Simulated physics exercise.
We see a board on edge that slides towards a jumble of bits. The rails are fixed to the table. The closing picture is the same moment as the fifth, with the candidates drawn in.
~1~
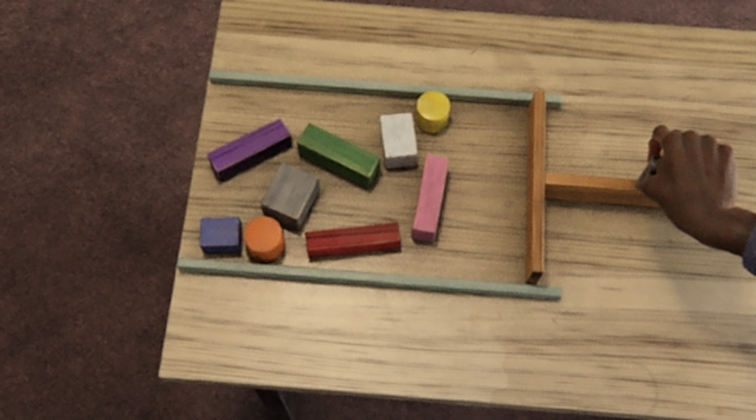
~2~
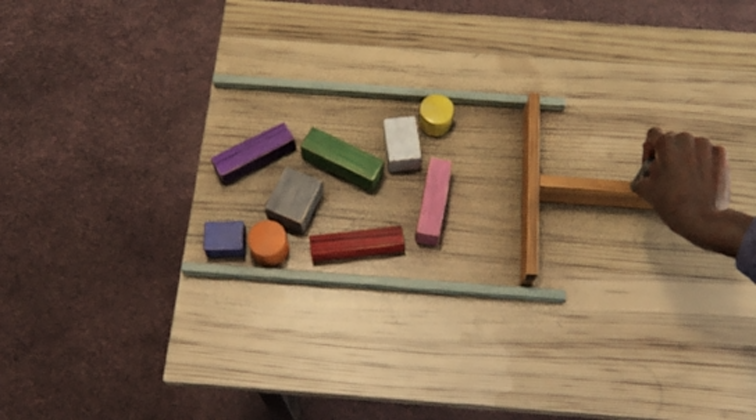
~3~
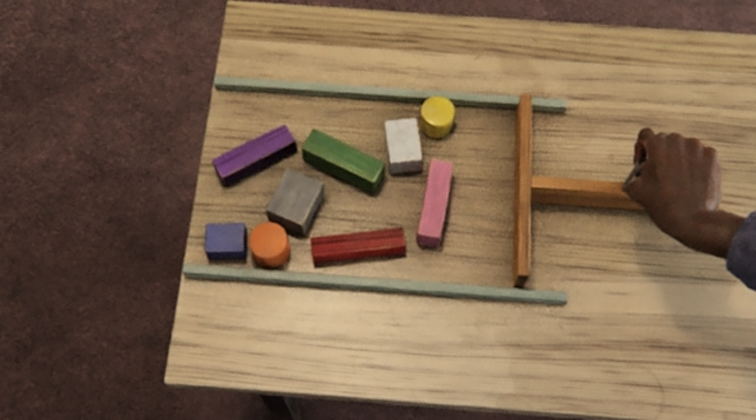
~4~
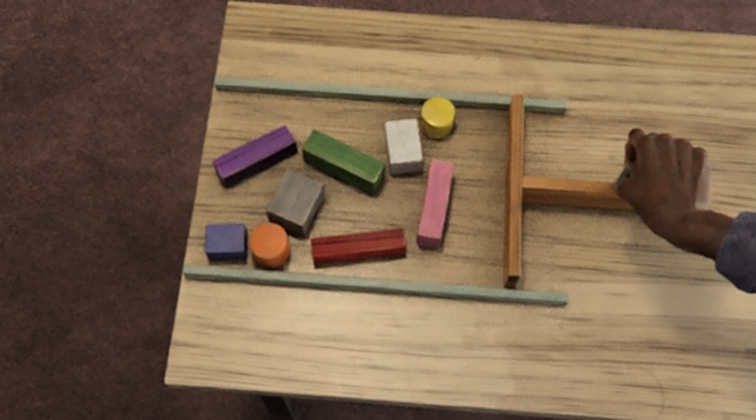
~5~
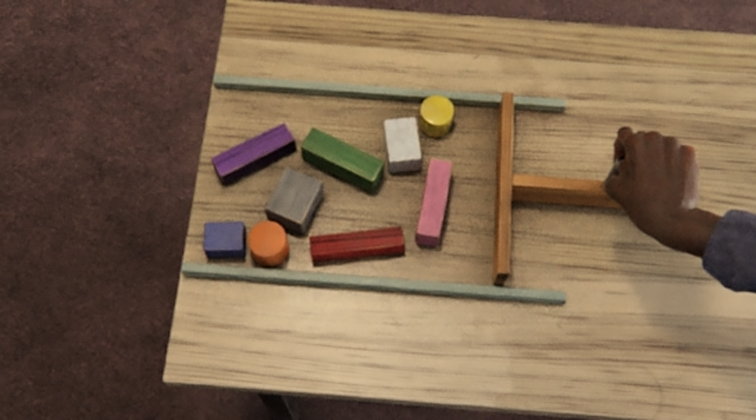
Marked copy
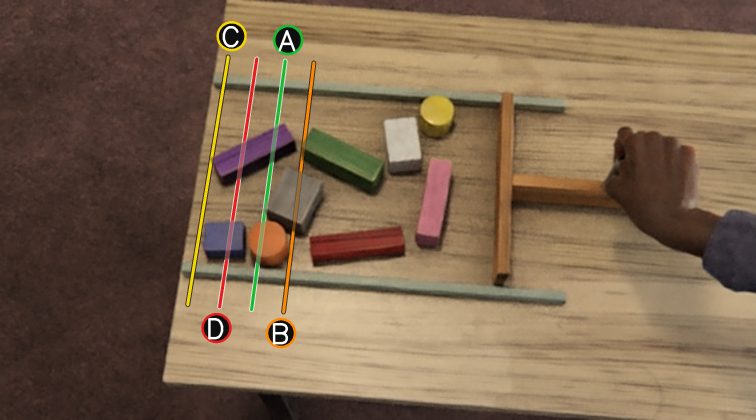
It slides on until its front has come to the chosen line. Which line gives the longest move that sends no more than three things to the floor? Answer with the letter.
No farther than A.
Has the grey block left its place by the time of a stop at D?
Yes.
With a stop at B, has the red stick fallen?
No.
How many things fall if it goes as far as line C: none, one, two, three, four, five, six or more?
In all, six or more.
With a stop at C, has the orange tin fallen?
Yes.
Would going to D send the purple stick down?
Yes.
On the marked copy, A at (269, 178); B at (300, 180); C at (209, 174); D at (239, 176).
Following A. Soon after the start, board (421, 173); yellow tin (402, 113); green bar (335, 163).
Later, board (335, 166); blue block over the edge; orange tin (188, 243).
In the end, board (271, 162); orange tin over the edge; purple stick over the edge; three fallen.
As for the rest, B is within the limit but short; C drops nine; D drops six.
